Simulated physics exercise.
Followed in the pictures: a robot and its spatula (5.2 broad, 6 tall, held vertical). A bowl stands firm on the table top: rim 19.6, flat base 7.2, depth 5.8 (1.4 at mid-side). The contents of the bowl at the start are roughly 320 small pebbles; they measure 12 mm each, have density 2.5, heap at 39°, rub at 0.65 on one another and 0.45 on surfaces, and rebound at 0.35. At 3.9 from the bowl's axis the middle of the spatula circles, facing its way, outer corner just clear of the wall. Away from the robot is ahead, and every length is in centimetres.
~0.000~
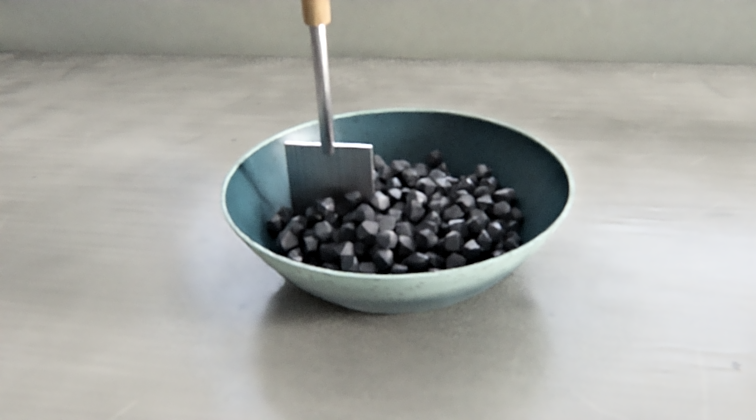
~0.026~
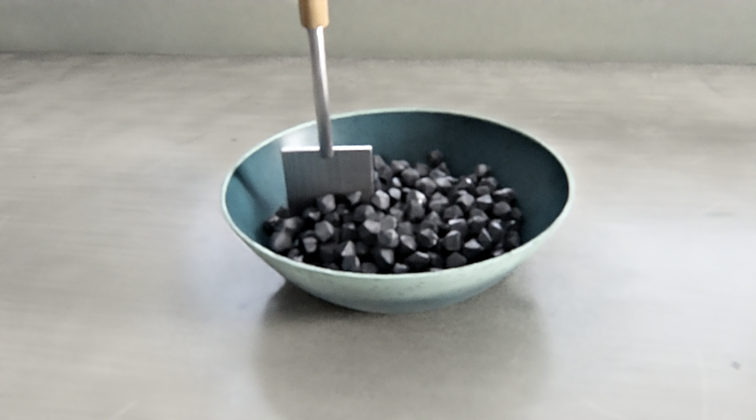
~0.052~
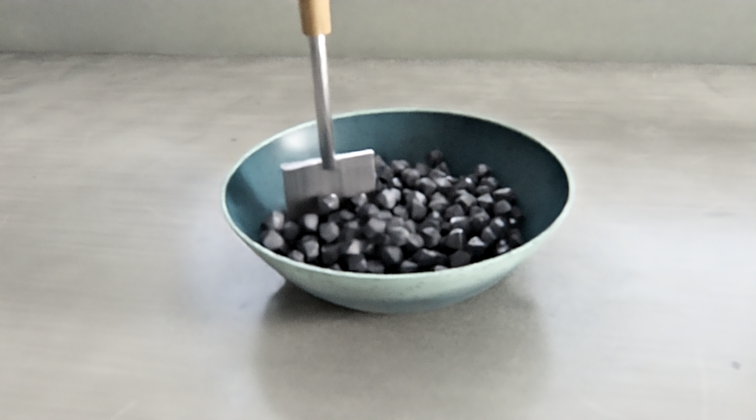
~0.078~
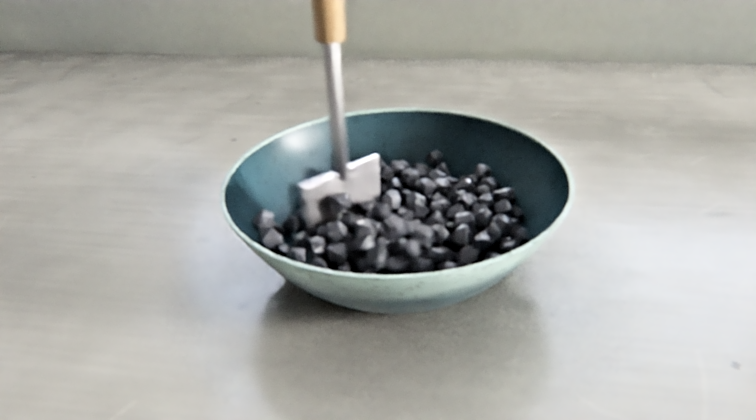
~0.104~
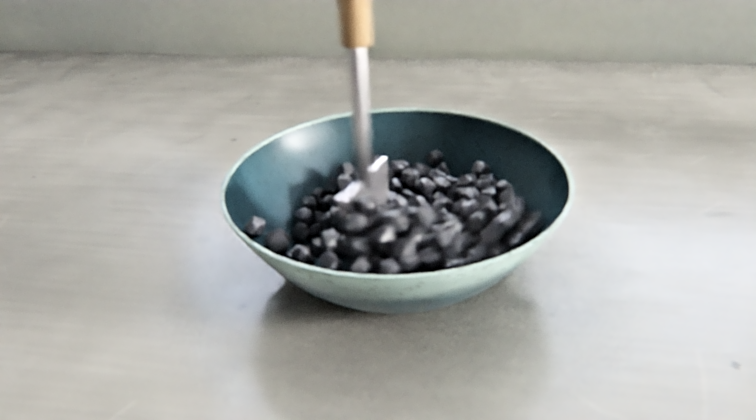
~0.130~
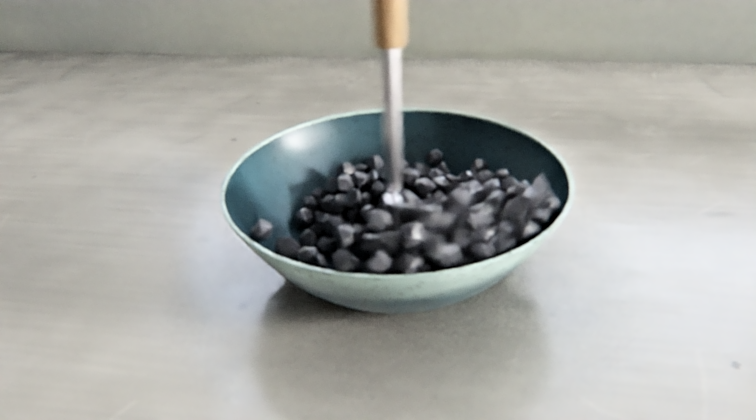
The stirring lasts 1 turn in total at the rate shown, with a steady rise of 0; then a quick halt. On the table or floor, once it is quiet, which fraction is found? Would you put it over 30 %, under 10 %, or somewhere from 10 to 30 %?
I would put it over 30 %.
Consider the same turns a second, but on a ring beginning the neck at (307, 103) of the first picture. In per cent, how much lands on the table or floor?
About 40 %.
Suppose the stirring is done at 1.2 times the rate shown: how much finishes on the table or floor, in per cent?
Some 50 per cent.
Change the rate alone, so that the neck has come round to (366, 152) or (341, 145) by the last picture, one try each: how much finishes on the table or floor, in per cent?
Some 30 and 15 %.
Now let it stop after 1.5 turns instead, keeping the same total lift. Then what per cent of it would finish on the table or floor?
Close to 50 in a hundred.
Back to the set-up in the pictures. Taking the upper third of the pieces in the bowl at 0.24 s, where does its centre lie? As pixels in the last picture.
Roughly pixel (498, 147).
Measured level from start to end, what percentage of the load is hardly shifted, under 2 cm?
Roughly 5 percent.
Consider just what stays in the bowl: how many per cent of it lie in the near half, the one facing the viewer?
I'd put it at roughly 65 per cent.
By 0.24 s, 196° round, highest piece 10 above the table; 277 in the bowl, 4 on the table or floor, 37 in flight or on the tool.
By 0.35 s, 293° round, highest piece 10 above the table; 224 in the bowl, 47 on the table or floor, 47 in flight or on the tool.
By 0.60 s, 0° round, highest piece 6 above the table; 186 in the bowl, 131 on the table or floor, 1 in flight or on the tool.
By 1.30 s, 0° round, highest piece 6 above the table; 186 in the bowl, 132 on the table or floor.
Final count, 186 in the bowl, 132 on the table or floor. That is 42 % on the table or floor.
